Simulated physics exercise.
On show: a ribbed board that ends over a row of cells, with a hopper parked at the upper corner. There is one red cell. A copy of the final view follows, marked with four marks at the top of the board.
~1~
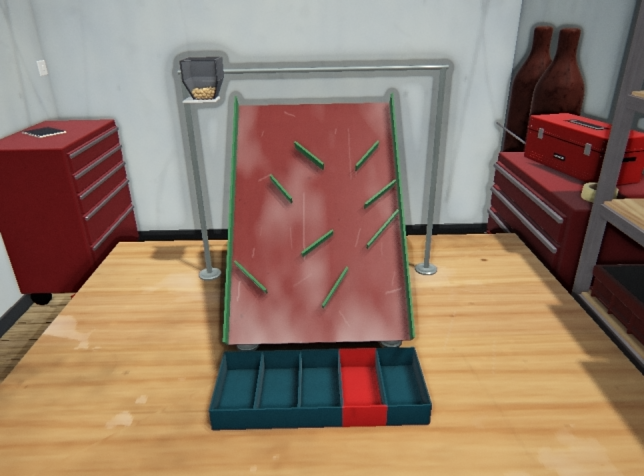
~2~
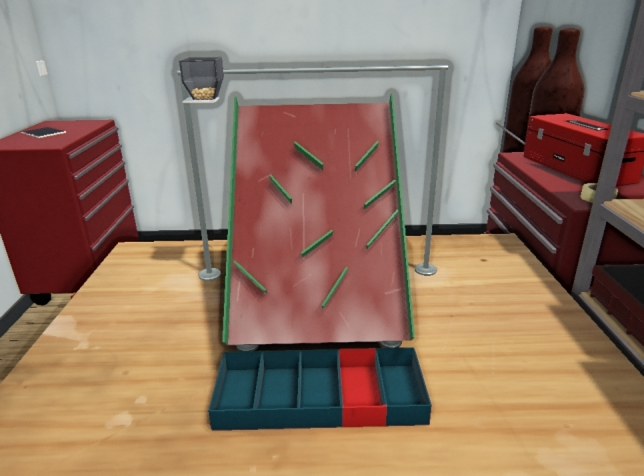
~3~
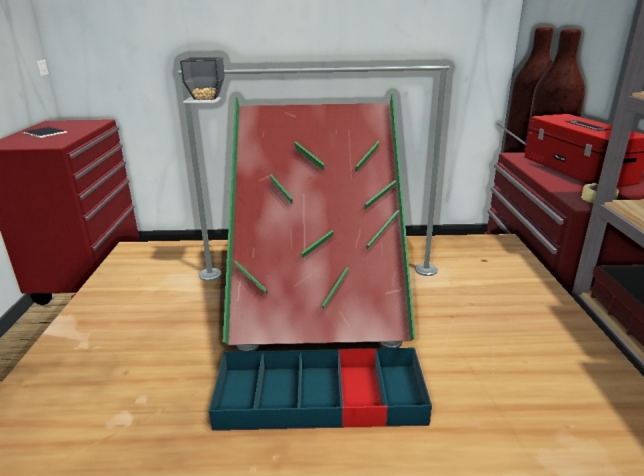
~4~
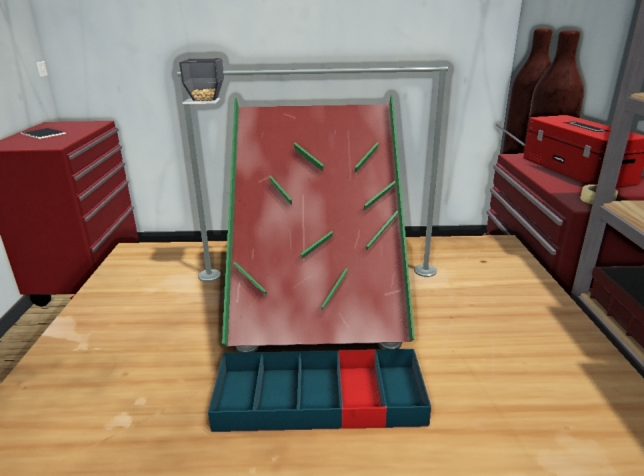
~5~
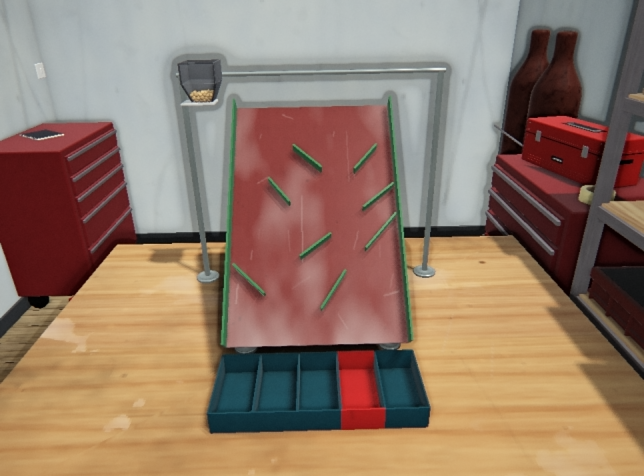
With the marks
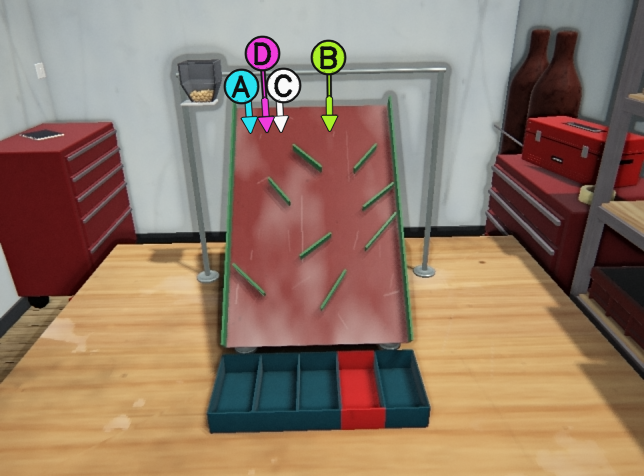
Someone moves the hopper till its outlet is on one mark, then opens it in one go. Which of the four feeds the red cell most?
The best mark is B.
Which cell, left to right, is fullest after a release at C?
The second from the left.
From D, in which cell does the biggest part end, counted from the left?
The second from the left.
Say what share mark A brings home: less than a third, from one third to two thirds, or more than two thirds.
It is less than a third.
On the marked copy, mark A meets the board at (250, 126); mark B meets the board at (329, 125); mark C meets the board at (280, 126); mark D meets the board at (266, 126).
With A, just a few in the red cell, the larger part in other cells, about a tenth held on the board.
With B, roughly a third in the red cell, roughly half in other cells, about a tenth outside the box.
With C, just a few in the red cell, the larger part in other cells, about a tenth held on the board, about a tenth outside the box.
With D, just a few in the red cell, the larger part in other cells, about a tenth held on the board.
